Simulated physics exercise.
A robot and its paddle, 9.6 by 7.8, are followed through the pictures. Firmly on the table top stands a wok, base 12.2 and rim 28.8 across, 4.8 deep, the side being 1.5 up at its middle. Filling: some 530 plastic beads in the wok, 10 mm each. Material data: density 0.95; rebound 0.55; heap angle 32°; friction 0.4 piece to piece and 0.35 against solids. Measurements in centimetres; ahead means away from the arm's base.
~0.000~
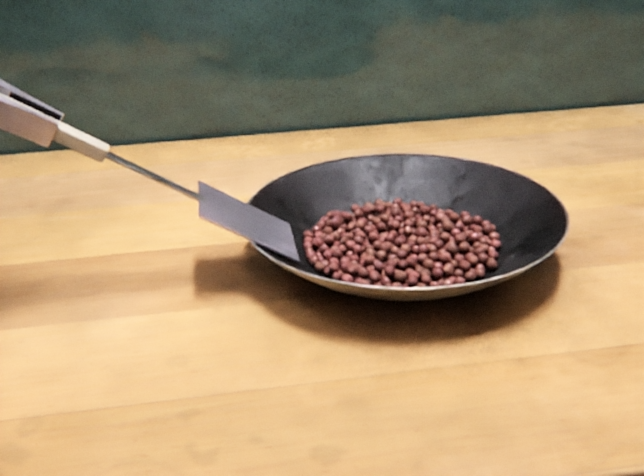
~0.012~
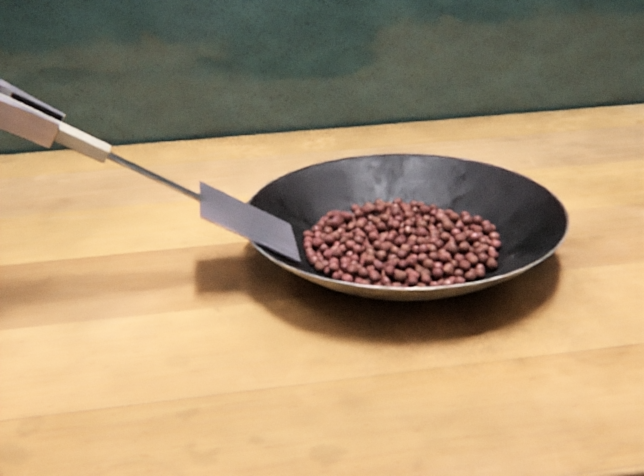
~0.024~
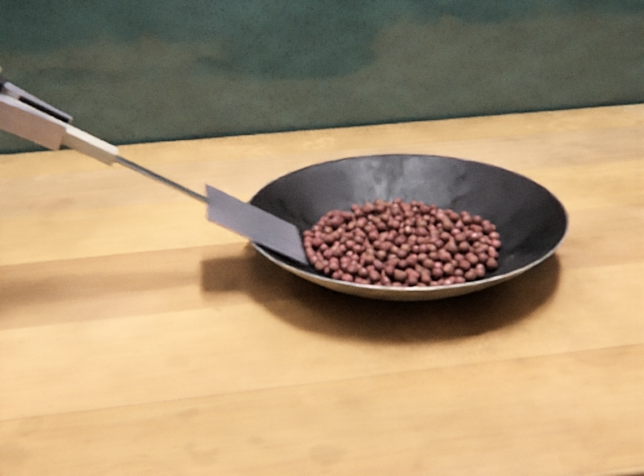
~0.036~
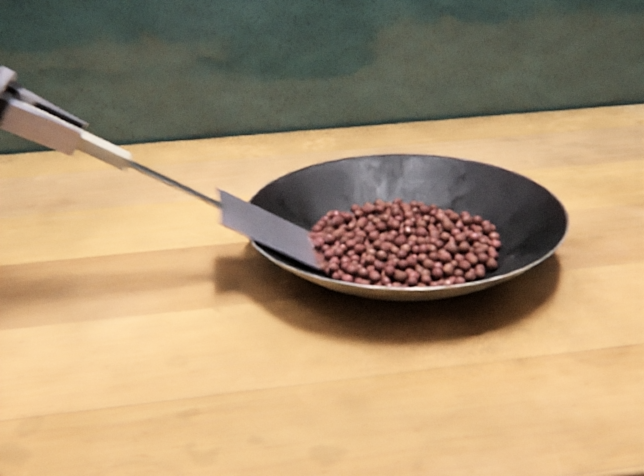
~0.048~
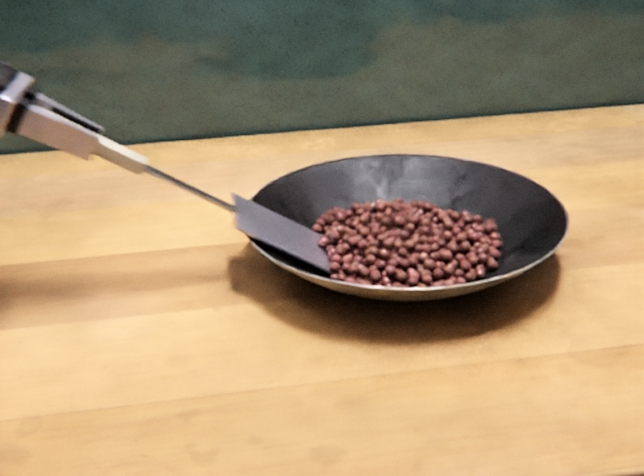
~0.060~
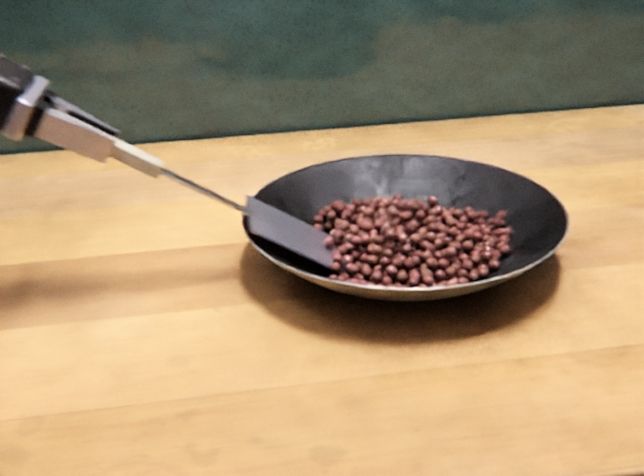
To begin with, a flat grey paddle held by a robot arm rests nearly still, angled down into a dark wok of small reddish-brown beads on a wooden table. The arm then slides the paddle rightward, deeper into the wok, and it pushes into the beads, shifting the pile slightly to the right.
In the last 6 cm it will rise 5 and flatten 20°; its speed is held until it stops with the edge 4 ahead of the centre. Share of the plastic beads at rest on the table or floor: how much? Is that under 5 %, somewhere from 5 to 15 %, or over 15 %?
It is from 5 to 15 %.
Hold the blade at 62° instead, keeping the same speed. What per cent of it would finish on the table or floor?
Some 5 in a hundred.
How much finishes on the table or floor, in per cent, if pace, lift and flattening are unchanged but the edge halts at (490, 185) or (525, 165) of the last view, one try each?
Estimates, in order: 10 % and 25 %.
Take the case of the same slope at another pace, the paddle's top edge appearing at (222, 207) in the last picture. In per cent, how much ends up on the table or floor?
Estimate: Close to 0 %.
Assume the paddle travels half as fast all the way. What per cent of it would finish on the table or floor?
About 0 %.
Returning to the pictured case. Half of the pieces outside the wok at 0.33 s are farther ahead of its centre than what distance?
That distance is around 20 cm.
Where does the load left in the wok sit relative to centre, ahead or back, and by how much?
Ahead, by around 4.0 cm.
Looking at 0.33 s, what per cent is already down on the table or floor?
I'd put it at around 4 per cent.
After 0.09 s, sloping 33°, highest piece 8 above the table; 527 in the wok.
After 0.12 s, sloping 25°, highest piece 10 above the table; 526 in the wok, 1 on the blade or in flight.
After 0.33 s, sloping 13°, highest piece 8 above the table; 489 in the wok, 23 on the table or floor, 15 on the blade or in flight.
After 1.38 s, sloping 13°, highest piece 4 above the table; 488 in the wok, 39 on the table or floor.
At rest, 488 in the wok, 39 on the table or floor. That is 7 % on the table or floor.
